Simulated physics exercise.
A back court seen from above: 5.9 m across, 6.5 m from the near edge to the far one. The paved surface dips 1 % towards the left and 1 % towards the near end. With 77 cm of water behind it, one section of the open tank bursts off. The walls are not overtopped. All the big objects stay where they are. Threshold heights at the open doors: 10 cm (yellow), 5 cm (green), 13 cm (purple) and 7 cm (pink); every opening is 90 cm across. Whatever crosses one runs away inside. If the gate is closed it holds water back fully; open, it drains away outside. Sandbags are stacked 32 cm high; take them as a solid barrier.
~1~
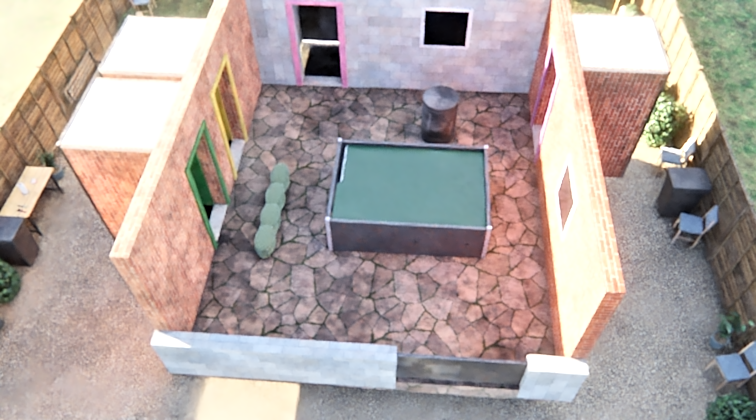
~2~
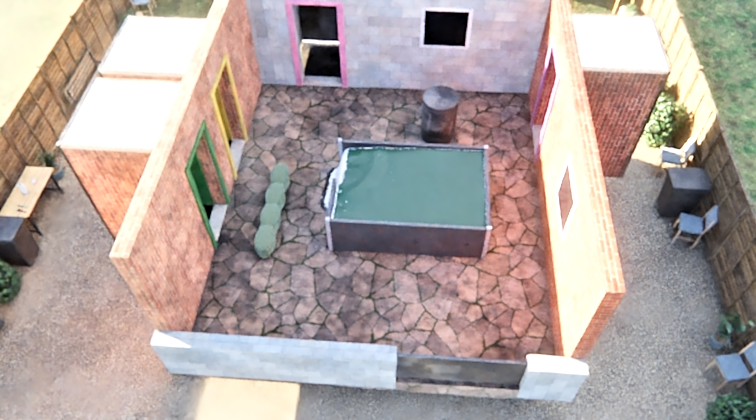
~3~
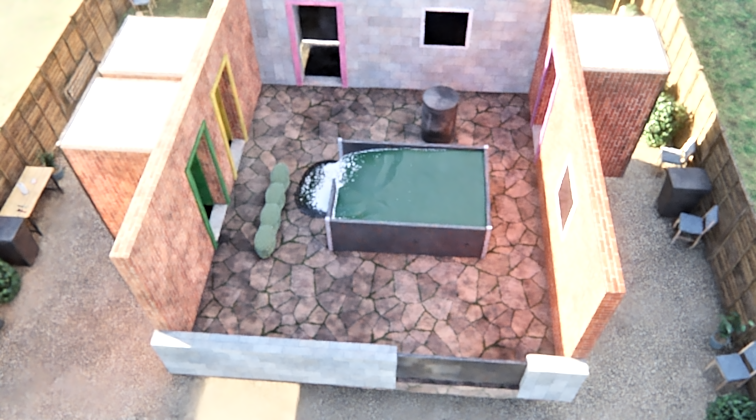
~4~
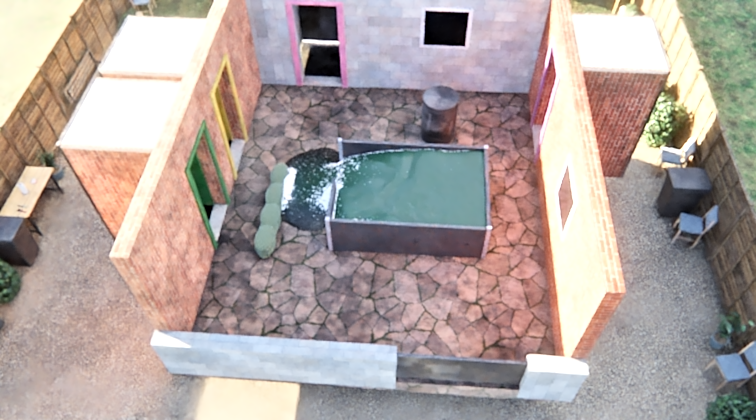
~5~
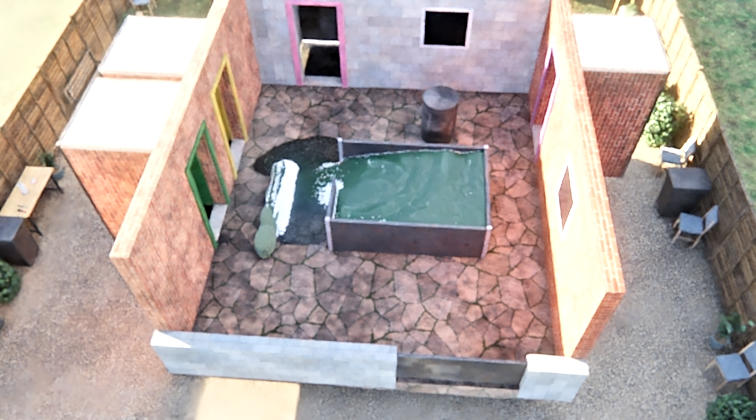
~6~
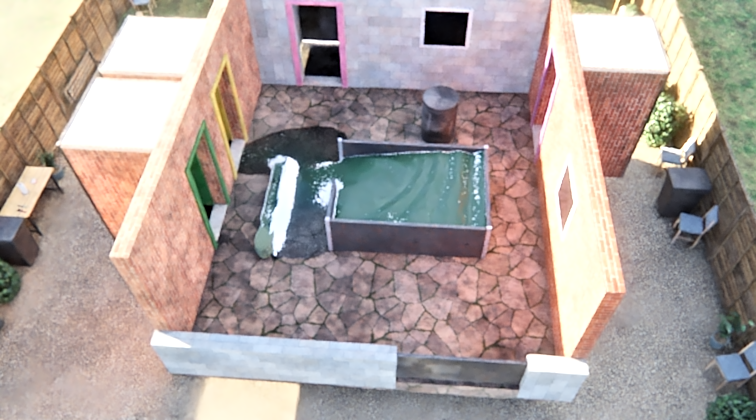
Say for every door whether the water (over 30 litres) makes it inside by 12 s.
The water let in: At the yellow door it exceeds the limit; at the green door it passes the limit; at the purple door it does not reach the limit; at the pink door it passes the limit.
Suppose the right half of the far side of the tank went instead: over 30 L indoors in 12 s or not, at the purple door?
Against that limit: Purple past it.
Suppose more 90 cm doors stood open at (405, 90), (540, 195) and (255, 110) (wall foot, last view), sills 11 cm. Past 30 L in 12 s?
In that order: Not over, below, past it.
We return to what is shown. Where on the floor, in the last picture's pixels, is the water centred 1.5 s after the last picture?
Near (359, 197).
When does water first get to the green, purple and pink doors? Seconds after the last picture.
Green 0.7 s, purple 3.4 s, pink 1.2 s.
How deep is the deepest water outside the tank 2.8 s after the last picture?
Up to some 34 cm.
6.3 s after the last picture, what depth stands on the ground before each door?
Depths in cm: Yellow 12, green 6, purple 8, pink 13.
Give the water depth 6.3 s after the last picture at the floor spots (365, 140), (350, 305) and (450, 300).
Roughly 3, 4 and 3 cm, in turn.
Then, 0.7 s after the last picture water covers 30 % of the floor and is deepest (56 cm) near (289, 185); yellow door 18 cm at the sill, 19 L in, green door 2 cm at the sill, 0 L in, purple door not reached, pink door not reached.
Then, 1.5 s after the last picture water covers 40 % of the floor and is deepest (50 cm) near (289, 185); yellow door 22 cm at the sill, 86 L in, green door 11 cm at the sill, 8 L in, purple door not reached, pink door 10 cm at the sill, 0 L in.
Then, 2.8 s after the last picture water covers 65 % of the floor and is deepest (34 cm) near (288, 192); yellow door 14 cm at the sill, 151 L in, green door 6 cm at the sill, 22 L in, purple door not reached, pink door 15 cm at the sill, 24 L in.
Then, 6.3 s after the last picture water covers 95 % of the floor and is deepest (20 cm) near (289, 185); yellow door 12 cm at the sill, 212 L in, green door 6 cm at the sill, 28 L in, purple door 8 cm at the sill, 0 L in, pink door 13 cm at the sill, 150 L in.
Then, 11.3 s after the last picture water covers 95 % of the floor and is deepest (15 cm) near (297, 361); yellow door 9 cm at the sill, 231 L in, green door 6 cm at the sill, 93 L in, purple door 8 cm at the sill, 0 L in, pink door 8 cm at the sill, 188 L in.
